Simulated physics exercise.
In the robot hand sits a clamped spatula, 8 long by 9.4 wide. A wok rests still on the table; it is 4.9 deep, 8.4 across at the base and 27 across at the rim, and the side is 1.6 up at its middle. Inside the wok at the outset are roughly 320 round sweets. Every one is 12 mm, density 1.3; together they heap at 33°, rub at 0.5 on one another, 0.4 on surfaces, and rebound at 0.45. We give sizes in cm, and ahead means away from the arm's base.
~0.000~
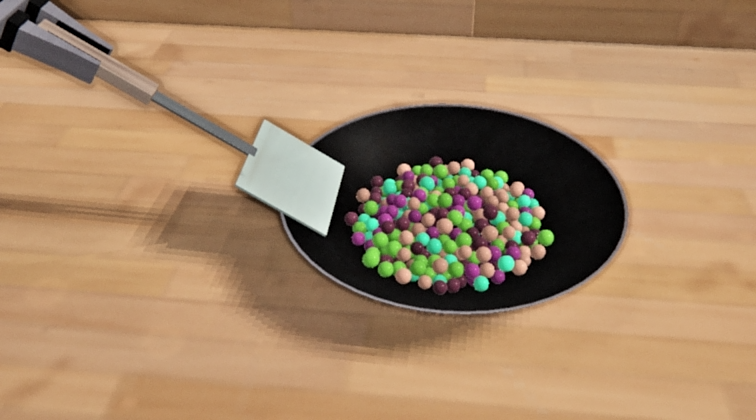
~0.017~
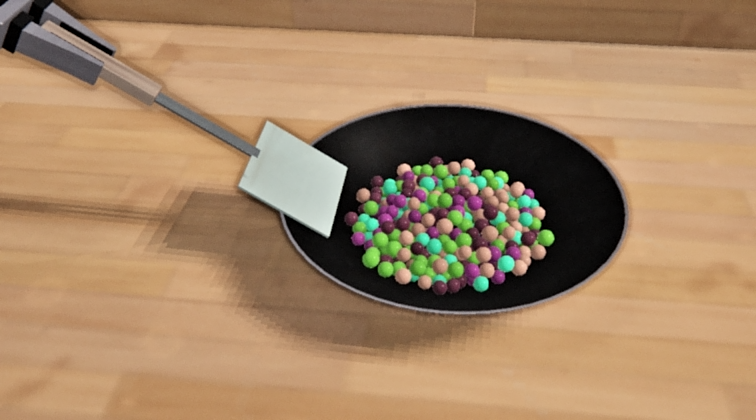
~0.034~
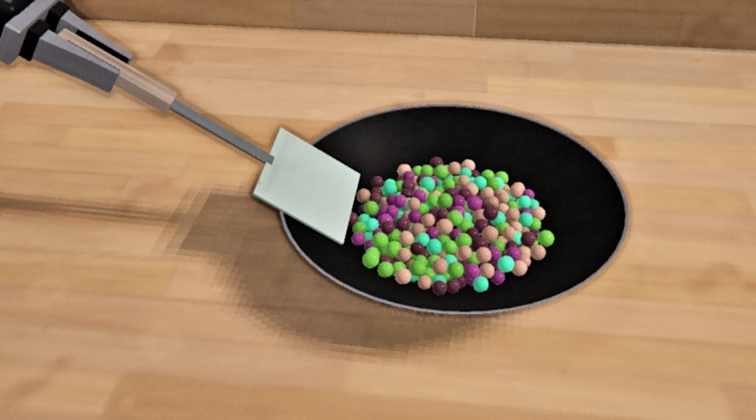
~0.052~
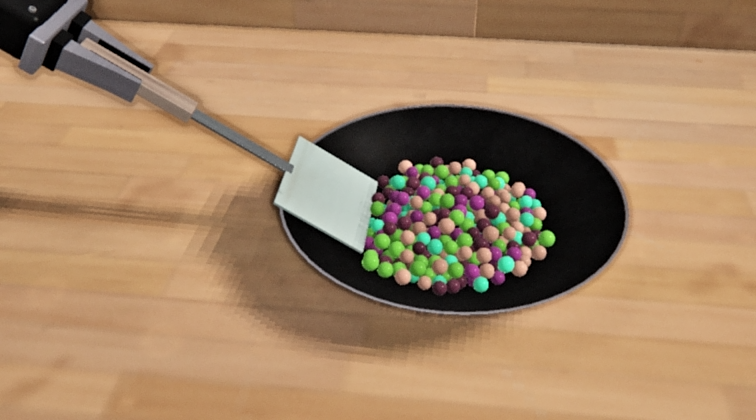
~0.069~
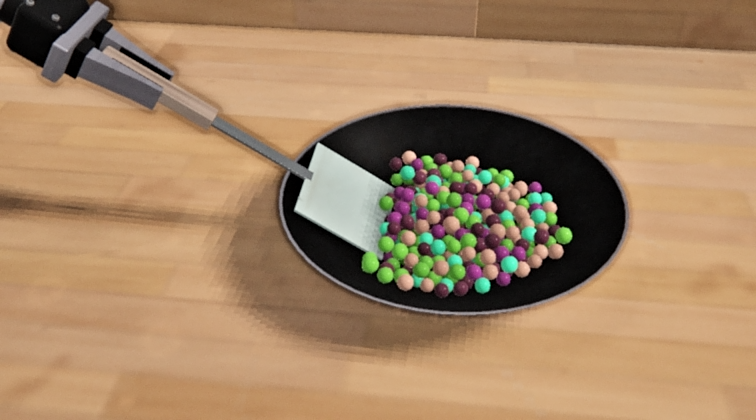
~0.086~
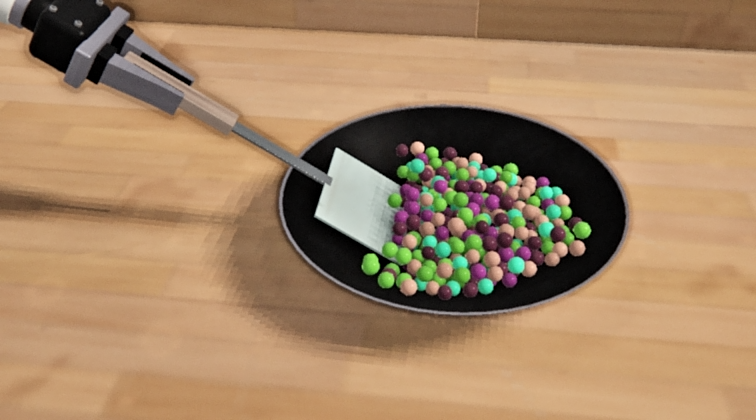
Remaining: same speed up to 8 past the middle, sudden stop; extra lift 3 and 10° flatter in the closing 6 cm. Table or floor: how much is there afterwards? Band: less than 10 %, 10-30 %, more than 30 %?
More than 30 %.
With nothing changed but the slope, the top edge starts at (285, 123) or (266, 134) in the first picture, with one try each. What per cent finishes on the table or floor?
First try roughly 40 percent, second try roughly 35 percent.
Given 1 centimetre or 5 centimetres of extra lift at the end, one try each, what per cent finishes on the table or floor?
You'd get some 45 per cent with the first setting and some 30 per cent with the second.
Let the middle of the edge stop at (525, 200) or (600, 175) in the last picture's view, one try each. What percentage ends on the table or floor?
Roughly 15 and 55 per cent.
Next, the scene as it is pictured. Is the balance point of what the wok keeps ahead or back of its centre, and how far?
Roughly 4.0 centimetres ahead.
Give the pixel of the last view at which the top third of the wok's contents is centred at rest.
The middle lies somewhere around (545, 224).
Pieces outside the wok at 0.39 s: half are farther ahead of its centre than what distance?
20 cm.
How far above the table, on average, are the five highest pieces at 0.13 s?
5 cm.
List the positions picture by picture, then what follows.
In the first picture, spatula top edge at (250, 151), sloping 33°; upper third of the load around (446, 214), from x 350 to 545, top at y 165; 317 in the wok.
In the second picture, spatula top edge at (253, 152), sloping 33°; upper third of the load around (446, 215), from x 350 to 545, top at y 165.
In the third picture, spatula top edge at (267, 159), sloping 33°; upper third of the load around (448, 215), from x 350 to 545, top at y 165.
In the fourth picture, spatula top edge at (287, 168), sloping 33°; upper third of the load around (447, 215), from x 360 to 545, top at y 165.
In the fifth picture, spatula top edge at (306, 175), sloping 33°; upper third of the load around (457, 215), from x 370 to 565, top at y 160.
In the sixth picture, spatula top edge at (326, 180), sloping 33°; upper third of the load around (472, 213), from x 370 to 580, top at y 150; 317 in the wok.
By 0.13 s, sloping 33°, highest piece 6 above the table; 317 in the wok.
By 0.17 s, sloping 29°, highest piece 7 above the table; 314 in the wok, 3 on the blade or in flight.
By 0.39 s, sloping 23°, highest piece 6 above the table; 187 in the wok, 113 on the table or floor, 17 on the blade or in flight.
By 1.44 s, sloping 23°, highest piece 6 above the table; 187 in the wok, 130 on the table or floor.
Final count, 187 in the wok, 130 on the table or floor. That is 41 % on the table or floor.
